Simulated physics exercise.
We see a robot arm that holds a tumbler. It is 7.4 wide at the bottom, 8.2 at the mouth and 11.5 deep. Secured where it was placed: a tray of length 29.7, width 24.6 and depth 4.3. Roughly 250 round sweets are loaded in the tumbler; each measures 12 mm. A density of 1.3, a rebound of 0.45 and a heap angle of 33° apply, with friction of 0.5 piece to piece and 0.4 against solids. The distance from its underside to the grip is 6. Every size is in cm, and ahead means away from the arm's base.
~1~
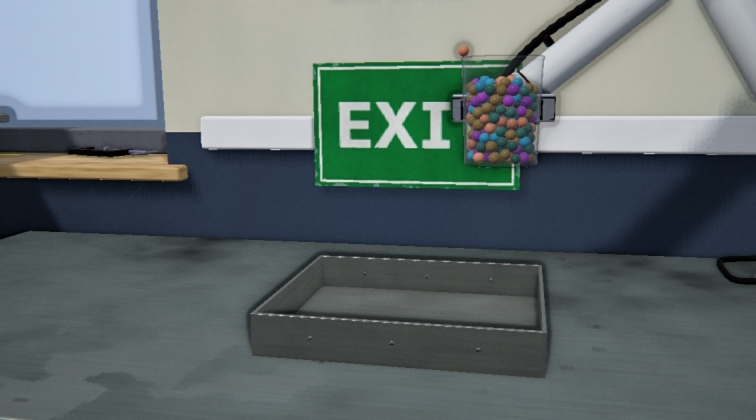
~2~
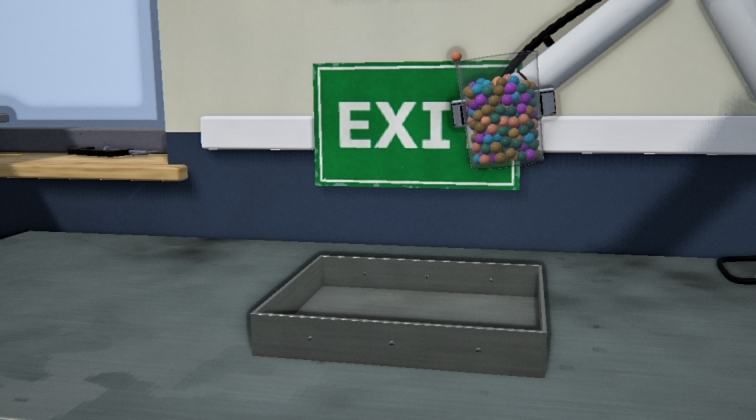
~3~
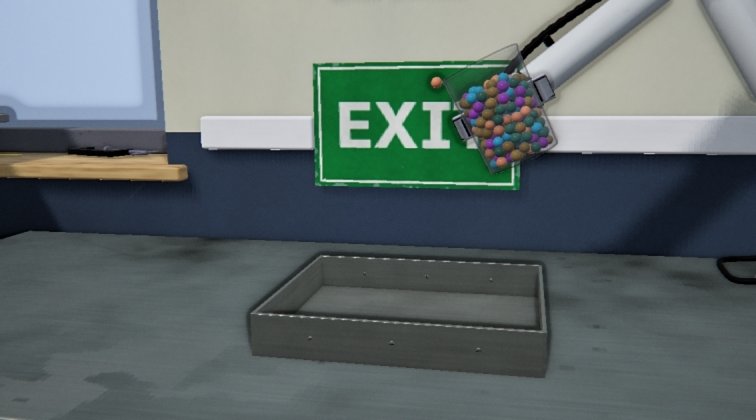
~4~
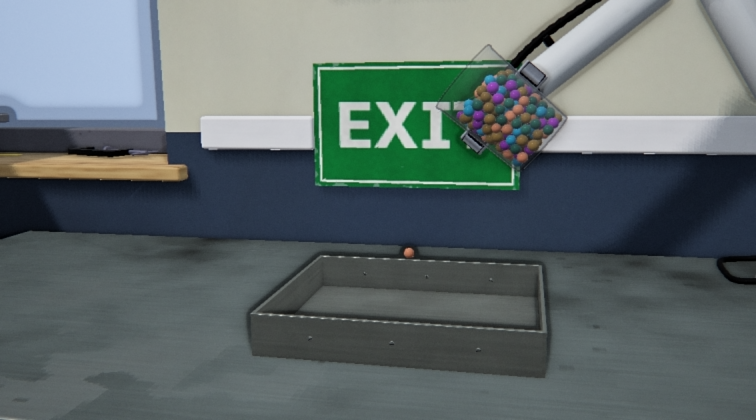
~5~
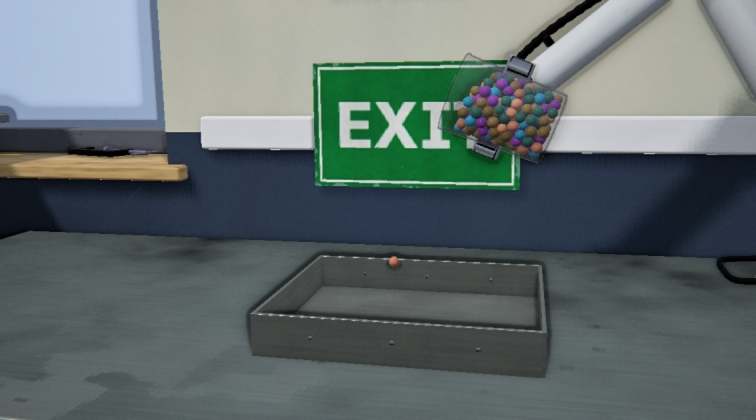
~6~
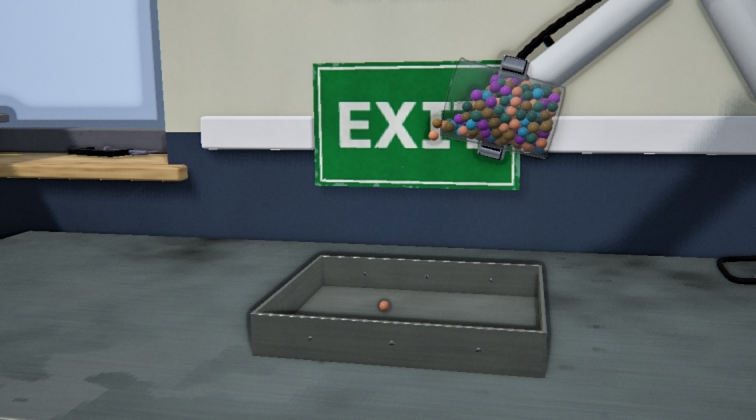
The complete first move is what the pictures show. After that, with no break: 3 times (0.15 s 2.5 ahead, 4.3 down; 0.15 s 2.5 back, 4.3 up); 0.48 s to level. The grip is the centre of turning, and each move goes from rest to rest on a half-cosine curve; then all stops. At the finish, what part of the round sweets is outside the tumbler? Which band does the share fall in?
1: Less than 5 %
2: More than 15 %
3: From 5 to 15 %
Answer: 3.
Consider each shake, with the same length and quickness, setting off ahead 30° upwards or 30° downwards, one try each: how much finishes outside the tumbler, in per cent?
Estimates, in order: 65 % then 30 %.
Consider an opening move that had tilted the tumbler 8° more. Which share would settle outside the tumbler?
Roughly 25 percent then.
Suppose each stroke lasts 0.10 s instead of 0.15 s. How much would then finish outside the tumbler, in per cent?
That gives about 25 percent.
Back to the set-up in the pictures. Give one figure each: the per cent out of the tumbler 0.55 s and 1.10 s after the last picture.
Roughly 5, then 10.
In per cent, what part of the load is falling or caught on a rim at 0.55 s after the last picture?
I'd put it near 2 per cent.
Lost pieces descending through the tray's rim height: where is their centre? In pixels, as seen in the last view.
Their middle sits near (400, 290).
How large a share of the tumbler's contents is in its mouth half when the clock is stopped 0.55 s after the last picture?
Mouth half: Close to 40 per cent.
Then, 0.55 s after the last picture, tilted 76° forward, highest piece 27 above the table; 233 in the tumbler, 8 in the tray, 5 in flight or on a rim.
Then, 1.10 s after the last picture, tilted 47° forward, highest piece 27 above the table; 227 in the tumbler, 18 in the tray, 1 in flight or on a rim.
Then, 1.58 s after the last picture, level, highest piece 31 above the table; 227 in the tumbler, 19 in the tray.
Then, 2.63 s after the last picture, level, highest piece 31 above the table; 227 in the tumbler, 19 in the tray.
Final count, 227 in the tumbler, 19 in the tray. That is 8 % outside the tumbler.
